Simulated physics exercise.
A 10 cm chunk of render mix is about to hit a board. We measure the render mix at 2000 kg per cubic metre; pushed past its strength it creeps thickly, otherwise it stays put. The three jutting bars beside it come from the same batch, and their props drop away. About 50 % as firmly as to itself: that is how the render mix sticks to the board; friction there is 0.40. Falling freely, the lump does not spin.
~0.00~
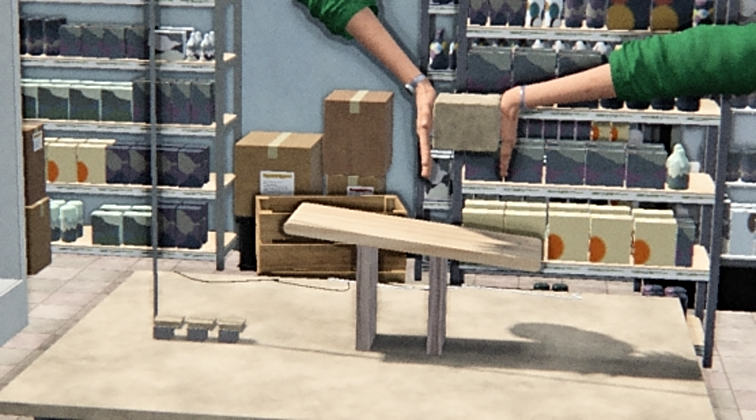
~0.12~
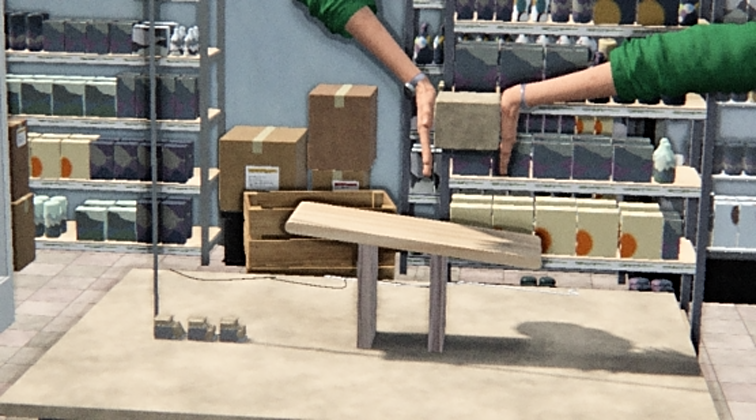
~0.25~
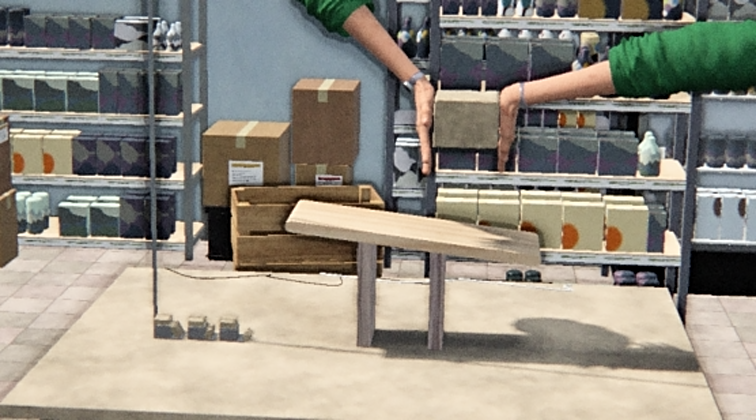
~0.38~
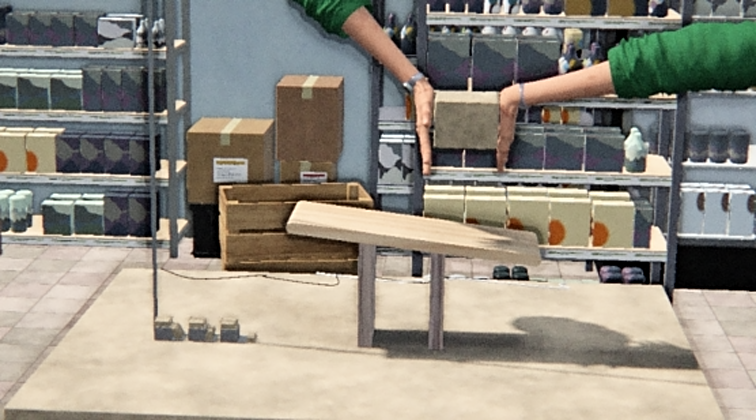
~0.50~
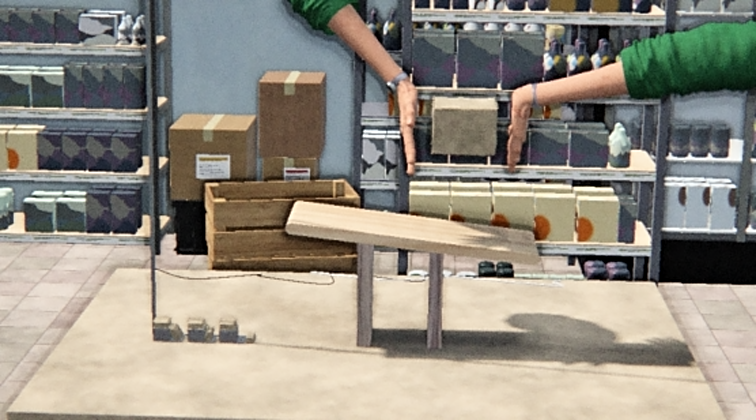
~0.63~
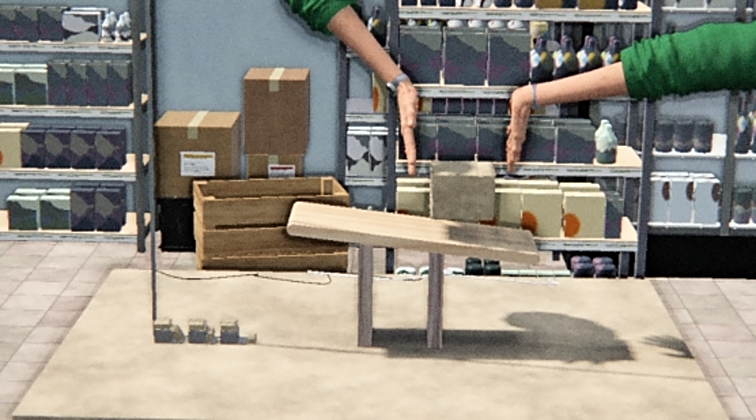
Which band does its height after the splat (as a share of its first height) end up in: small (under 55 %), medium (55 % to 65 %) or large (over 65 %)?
It ends up small.
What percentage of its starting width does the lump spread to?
Near 190 % by the end.
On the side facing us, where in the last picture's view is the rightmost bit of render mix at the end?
Position: Approx. (514, 247).
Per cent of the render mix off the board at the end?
Some 25 percent lies off the board.
After 0.74 s, it stands 50 % of its first height and none has gone off the board.
After 0.87 s, it stands 48 % of its first height and none has gone off the board.
After 1.01 s, it stands 48 % of its first height and 15 % has gone off the board.
After 1.14 s, it stands 48 % of its first height and 25 % has gone off the board.
After 1.24 s, at the end, it stands 48 % of its first height and 25 % has gone off the board.
